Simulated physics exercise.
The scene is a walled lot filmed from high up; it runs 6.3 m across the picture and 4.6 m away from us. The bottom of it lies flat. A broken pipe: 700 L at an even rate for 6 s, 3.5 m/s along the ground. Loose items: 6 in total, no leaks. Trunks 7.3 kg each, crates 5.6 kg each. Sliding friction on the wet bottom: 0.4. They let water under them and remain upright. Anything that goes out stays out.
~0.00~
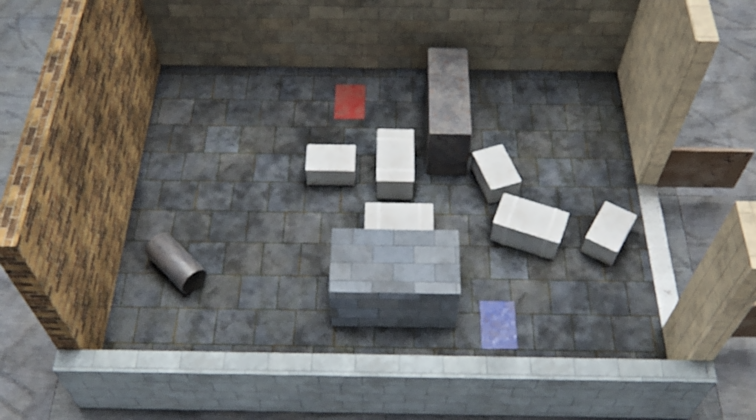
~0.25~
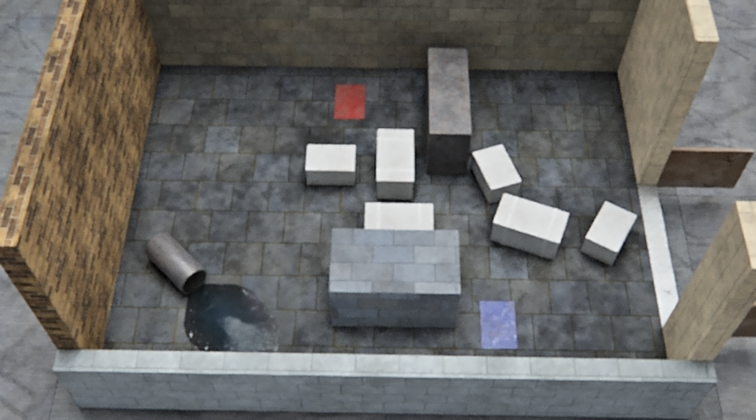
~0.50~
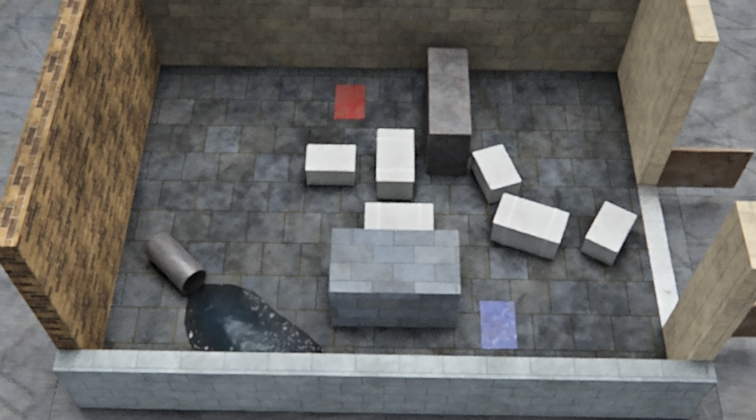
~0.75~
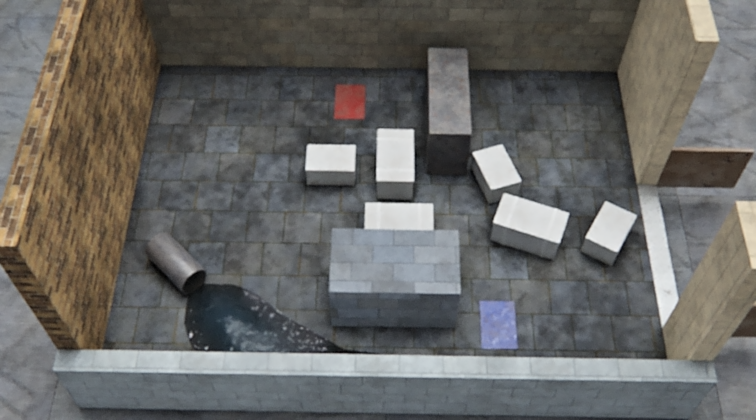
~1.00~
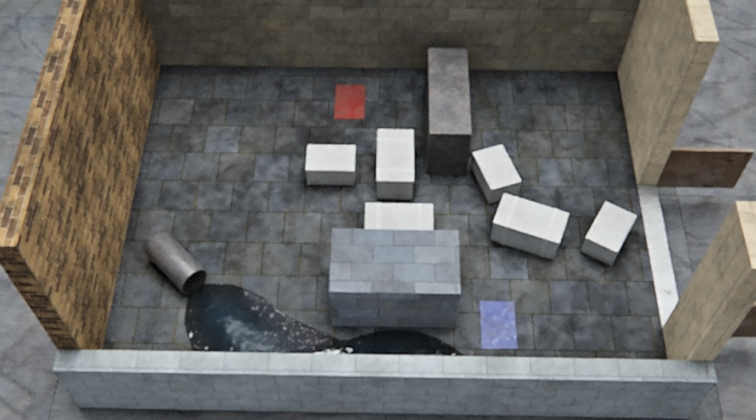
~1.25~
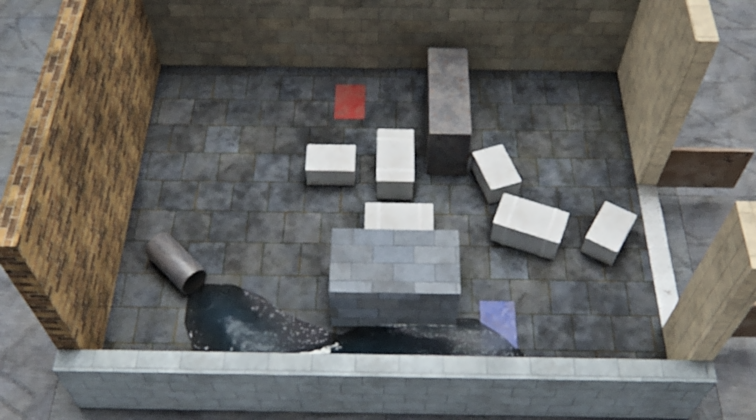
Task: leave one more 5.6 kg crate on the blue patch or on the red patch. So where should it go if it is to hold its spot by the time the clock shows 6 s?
Go with the red patch.
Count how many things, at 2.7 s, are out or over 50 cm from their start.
By then the count is 0.
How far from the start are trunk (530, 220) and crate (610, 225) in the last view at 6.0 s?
In turn: 0 cm, 80 cm.
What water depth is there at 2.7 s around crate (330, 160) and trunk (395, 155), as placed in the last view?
Depths: Near 0 cm, then near 0 cm.
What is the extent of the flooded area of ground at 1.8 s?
Roughly 4.5 m2.
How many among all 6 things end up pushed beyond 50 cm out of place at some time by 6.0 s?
My count gives 1.
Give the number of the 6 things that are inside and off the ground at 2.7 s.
0.
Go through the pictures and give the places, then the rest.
In the first picture, a trunk at (531, 218), on the bottom; a trunk at (395, 155), on the bottom; the blue patch at (498, 325); the red patch at (350, 102); water covers 0.0 m2; 0 of 6 have shifted.
In the second picture, a trunk at (531, 218), on the bottom; a trunk at (395, 155) rests on the ground; the blue patch at (498, 325); the red patch at (350, 102); water covers 0.8 m2; 0 of 6 have shifted.
In the third picture, a trunk at (531, 218), on the bottom; a trunk at (395, 155), on the bottom; the blue patch at (498, 325); the red patch at (350, 102); water covers 1.2 m2; 0 of 6 have shifted.
In the fourth picture, a trunk at (531, 218) rests on the ground; a trunk at (395, 155) rests on the ground; the blue patch at (498, 325); the red patch at (350, 102); water covers 1.5 m2; 0 of 6 have shifted.
In the fifth picture, a trunk at (531, 218) rests on the ground; a trunk at (395, 155), on the bottom; the blue patch at (498, 325); the red patch at (350, 102); 2.0 m2 under water; 0 of 6 have shifted.
In the sixth picture, a trunk at (531, 218), on the bottom; a trunk at (395, 155) rests on the ground; the blue patch at (498, 325); the red patch at (350, 102); 2.7 m2 under water; 0 of 6 have shifted.
After 1.8 s on blue it would be 38 cm off in 3 cm of water; on red it would be 0 cm off in 0 cm of water.
After 2.7 s on blue it would be 157 cm off in 2 cm of water; on red it would be 0 cm off in 0 cm of water.
After 4.2 s on blue it would be gone out; on red it would be 0 cm off in 0 cm of water.
After 6.0 s on blue it would be gone out; on red it would be 0 cm off in 0 cm of water.
